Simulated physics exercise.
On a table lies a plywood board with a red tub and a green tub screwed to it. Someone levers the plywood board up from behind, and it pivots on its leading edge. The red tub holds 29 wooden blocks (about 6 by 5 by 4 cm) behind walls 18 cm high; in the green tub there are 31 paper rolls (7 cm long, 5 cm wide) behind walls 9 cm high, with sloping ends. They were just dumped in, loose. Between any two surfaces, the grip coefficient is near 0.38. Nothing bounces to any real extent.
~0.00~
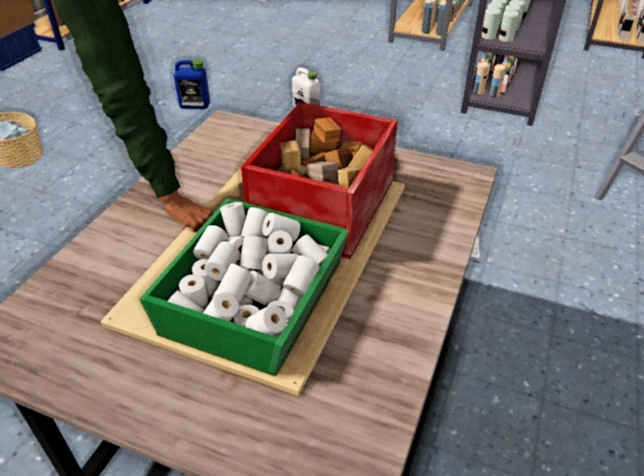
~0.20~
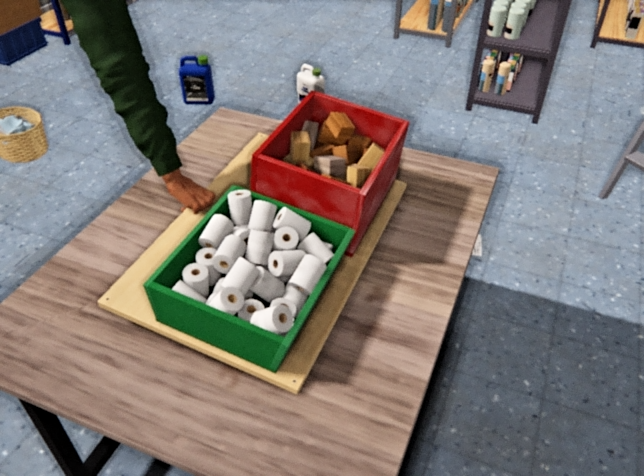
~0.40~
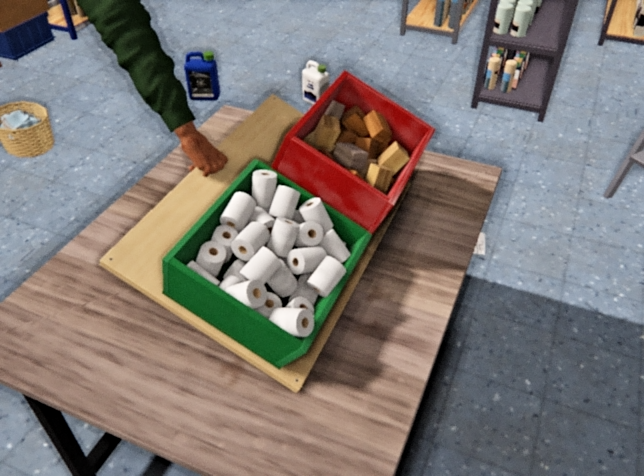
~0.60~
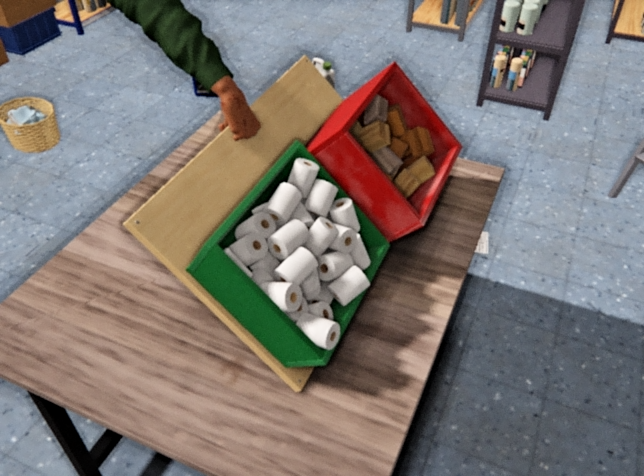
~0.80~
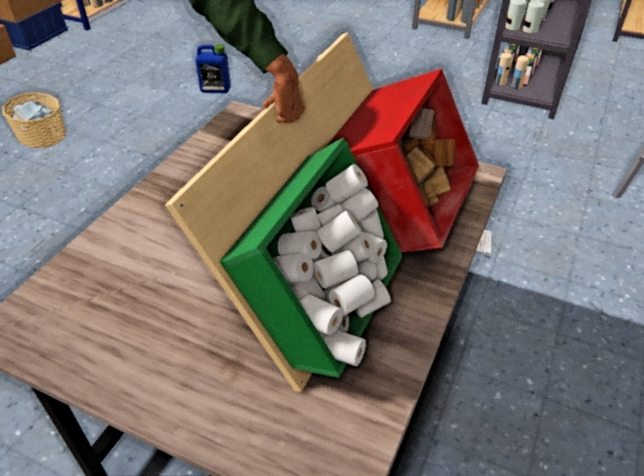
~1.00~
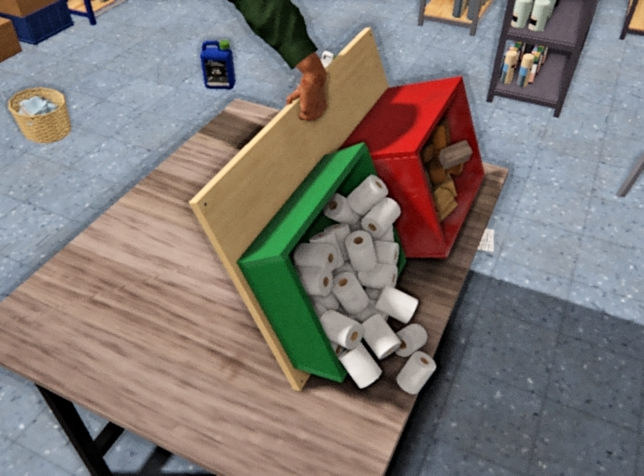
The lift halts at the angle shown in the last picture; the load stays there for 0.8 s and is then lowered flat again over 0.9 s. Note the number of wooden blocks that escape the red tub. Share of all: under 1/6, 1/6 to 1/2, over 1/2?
The spill is smaller than a sixth.
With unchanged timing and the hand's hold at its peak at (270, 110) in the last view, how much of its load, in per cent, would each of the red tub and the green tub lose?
Red tub 0%, green tub 20%.
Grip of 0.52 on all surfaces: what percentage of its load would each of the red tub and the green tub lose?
Red tub 0, green tub 50 per cent.
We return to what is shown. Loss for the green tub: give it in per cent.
For the green tub, 50 percent.
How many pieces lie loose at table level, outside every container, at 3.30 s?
The number is some 4.
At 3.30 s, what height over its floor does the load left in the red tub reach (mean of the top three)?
15 centimetres high, more or less.
After 1.37 s, tilt 68°; 0 of 29 out of the red tub and 12 of 31 out of the green tub.
After 1.83 s, tilt 68°; 0 of 29 out of the red tub and 14 of 31 out of the green tub.
After 2.47 s, tilt 11°; 0 of 29 out of the red tub and 15 of 31 out of the green tub.
Outcome (at 3.30 s), 0 of 29 out of the red tub and 15 of 31 out of the green tub. Asked share, 0 of 29, 0 per cent.
